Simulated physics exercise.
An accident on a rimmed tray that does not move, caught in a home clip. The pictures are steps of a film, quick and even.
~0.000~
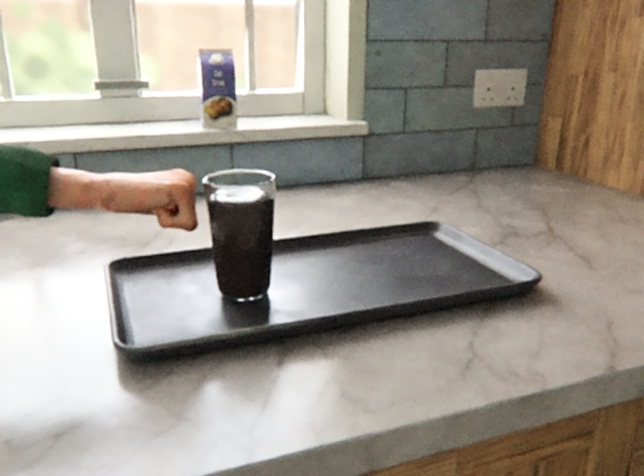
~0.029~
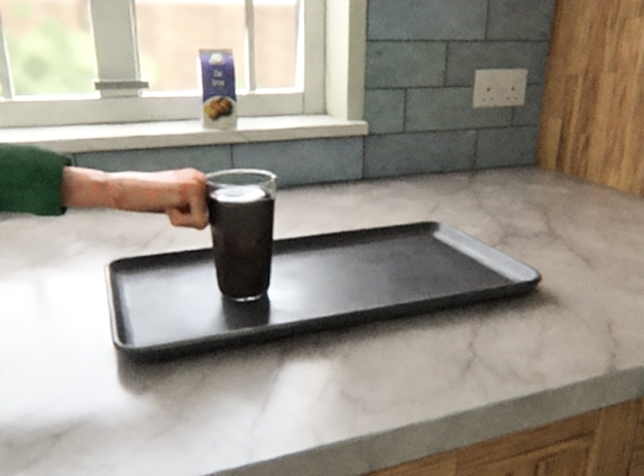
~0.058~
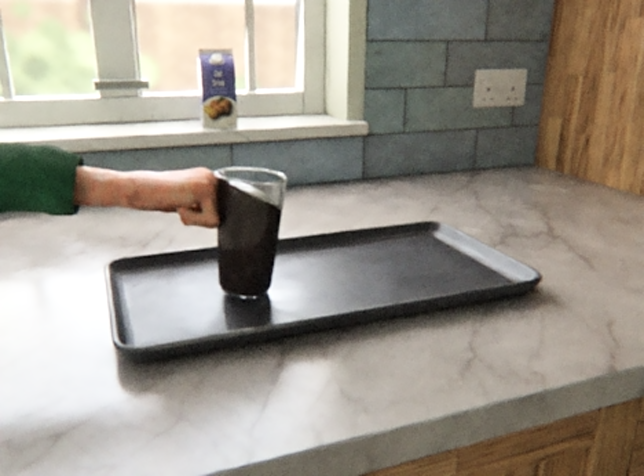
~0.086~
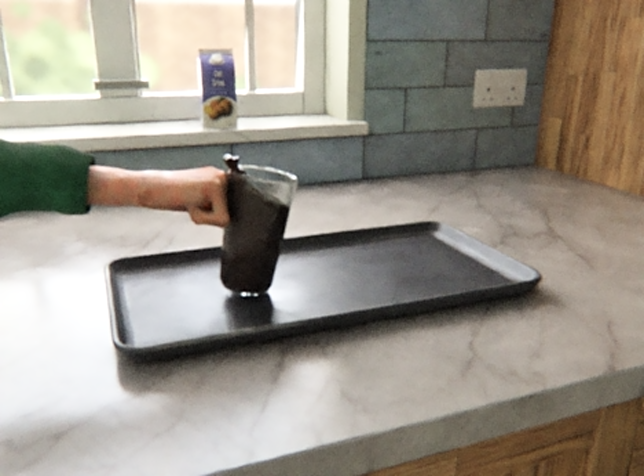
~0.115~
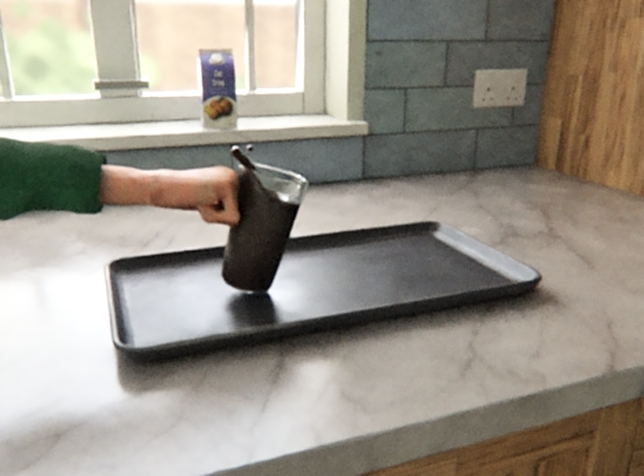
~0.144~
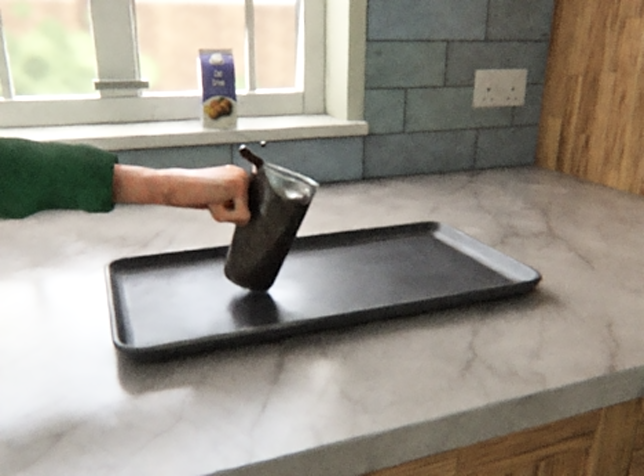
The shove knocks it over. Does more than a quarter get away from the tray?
Yes, more than a quarter gets away.
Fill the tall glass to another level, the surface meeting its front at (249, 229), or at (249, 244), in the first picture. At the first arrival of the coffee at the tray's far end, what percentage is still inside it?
65 % and 55 %.
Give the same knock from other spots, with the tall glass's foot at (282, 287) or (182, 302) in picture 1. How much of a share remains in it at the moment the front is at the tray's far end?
It would be close to 60 per cent the first time and close to 40 per cent the second time.
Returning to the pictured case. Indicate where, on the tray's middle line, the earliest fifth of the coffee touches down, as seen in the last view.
Roughly (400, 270).
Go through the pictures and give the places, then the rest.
It leans 0°; its right rim is at (273, 177); the coffee meets the walls at (209, 197) and (269, 191); the tray's far rim is at (486, 246); the tray is clear ahead, in the first frame.
It leans 0°; its right rim is at (273, 177); the coffee meets the walls at (209, 196) and (269, 191), in the second frame.
It leans 5°; its right rim is at (284, 177); the coffee meets the walls at (219, 175) and (271, 194), in the third frame.
It leans 11°; its right rim is at (294, 179); the coffee meets the walls at (230, 169) and (284, 200); 1 per cent is over the edge, in the fourth frame.
It leans 16°; its right rim is at (304, 181); the coffee meets the walls at (238, 192) and (296, 196); 1 per cent is over the edge, in the fifth frame.
It leans 22°; its right rim is at (314, 185); the coffee meets the walls at (244, 206) and (306, 193); 1 per cent is over the edge, in the sixth frame.
A moment on, the tall glass is falling and 94 per cent is in the glass, 0 on the tray and 6 above or beyond its rim.
Next, the tall glass lies on its side and 58 per cent is in the glass, 29 on the tray and 13 above or beyond its rim.
Then the tall glass lies on its side and 32 per cent is in the glass, 47 on the tray and 21 above or beyond its rim.
Later the tall glass lies on its side and 17 per cent is in the glass, 37 on the tray and 45 above or beyond its rim.
At rest 57 per cent is held by tray and glass, 43 is off the tray.
